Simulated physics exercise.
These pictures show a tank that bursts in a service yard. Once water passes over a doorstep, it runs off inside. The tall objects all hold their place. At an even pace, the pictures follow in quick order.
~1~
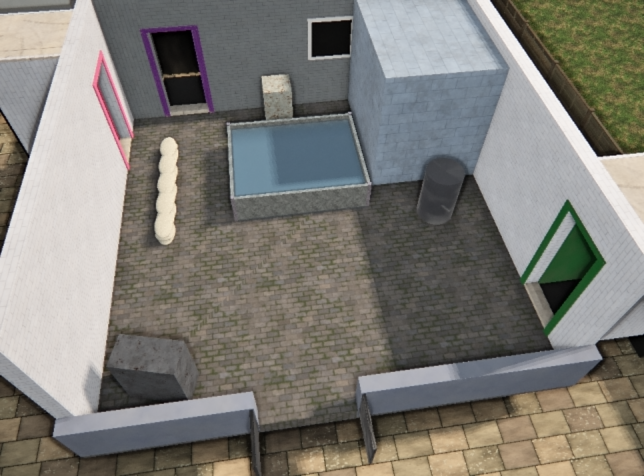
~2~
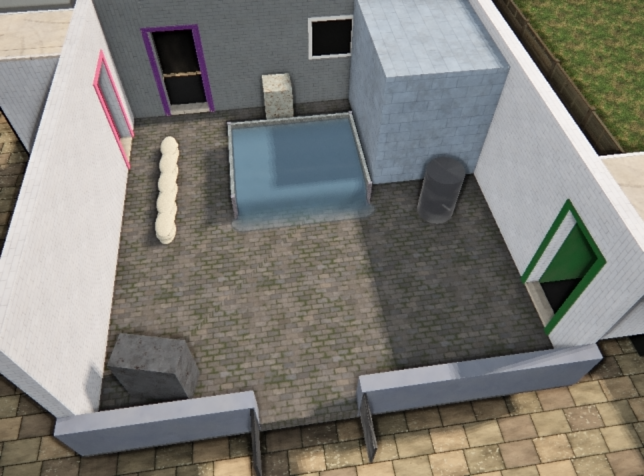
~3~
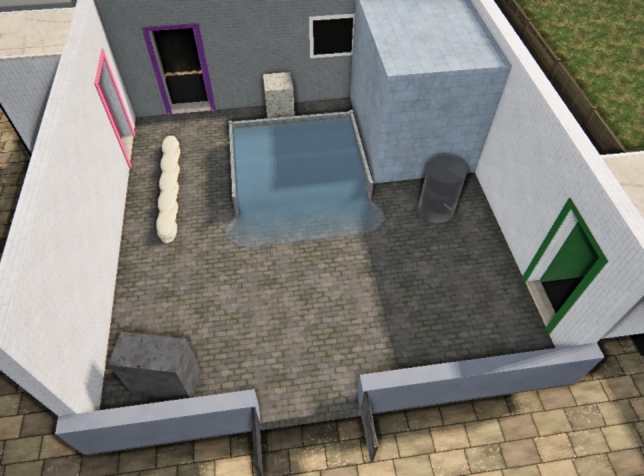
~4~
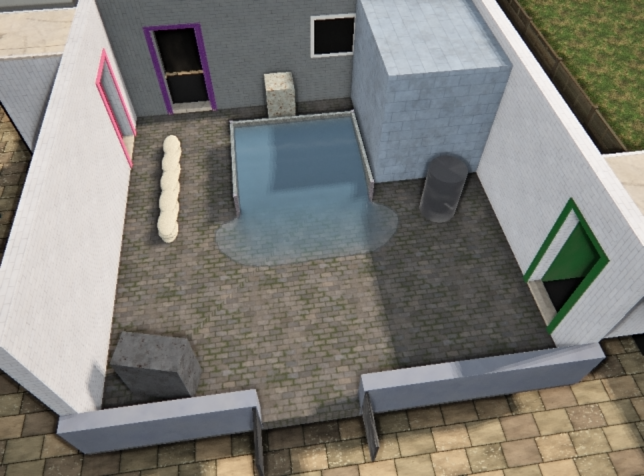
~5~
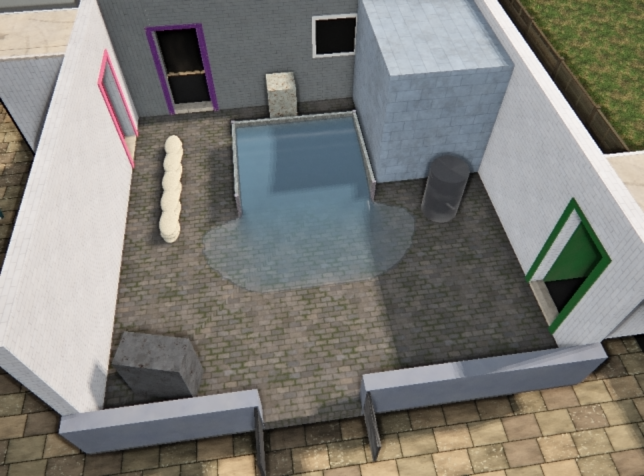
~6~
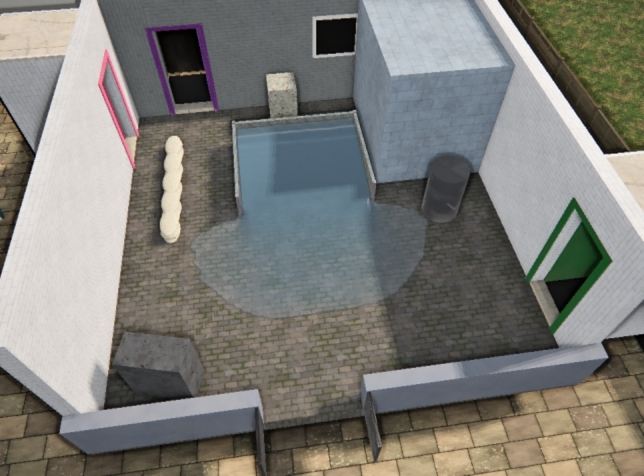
Water fills a low, pale-walled tank at the back of a brick-paved yard, seen from high above its front opening. A purple-framed doorway stands behind, a knobbly cream column and pink-framed opening at left, a grey block front left, and a pale blue block, grey cylinder and green-framed doorway at right. The tank's front gives way and water spreads steadily forward in a widening, rounded sheet, while the camera barely drifts.
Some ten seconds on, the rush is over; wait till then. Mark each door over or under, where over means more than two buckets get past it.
Purple door - under; pink door - under; green door - over.
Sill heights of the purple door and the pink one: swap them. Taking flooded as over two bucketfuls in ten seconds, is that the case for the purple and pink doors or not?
Purple door stays within bounds; pink door stays within bounds.
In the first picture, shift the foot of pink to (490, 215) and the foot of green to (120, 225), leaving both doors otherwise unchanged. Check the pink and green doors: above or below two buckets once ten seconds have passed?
As it turns out, the pink door keeps clear and so does the green door, which keeps clear too.
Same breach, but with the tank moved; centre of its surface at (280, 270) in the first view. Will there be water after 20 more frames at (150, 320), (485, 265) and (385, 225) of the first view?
Soaked, soaked, bone-dry.
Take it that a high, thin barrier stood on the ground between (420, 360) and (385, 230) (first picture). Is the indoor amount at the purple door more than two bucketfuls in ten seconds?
The purple door falls short of the threshold.
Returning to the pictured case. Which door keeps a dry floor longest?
Looking at the pictures, the answer is the door marked purple.
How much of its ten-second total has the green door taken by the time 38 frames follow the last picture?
It works out at roughly 95 percent of the ten-second total.
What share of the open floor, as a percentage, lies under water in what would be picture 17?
That works out to some 55 in a hundred.
A moment on, water covers 40 % of the floor; the purple door not reached, the pink door not reached, the green door not reached.
Next, water covers 55 % of the floor; the purple door not reached, the pink door not reached, the green door not reached.
Then, water covers 55 % of the floor; the purple door not reached, the pink door not reached, the green door under two buckets in.
Later, water covers 70 % of the floor; the purple door not reached, the pink door not reached, the green door over two buckets in.
In the end, water covers 90 % of the floor; the purple door wet at the sill, nothing in, the pink door wet at the sill, nothing in, the green door over two buckets in.
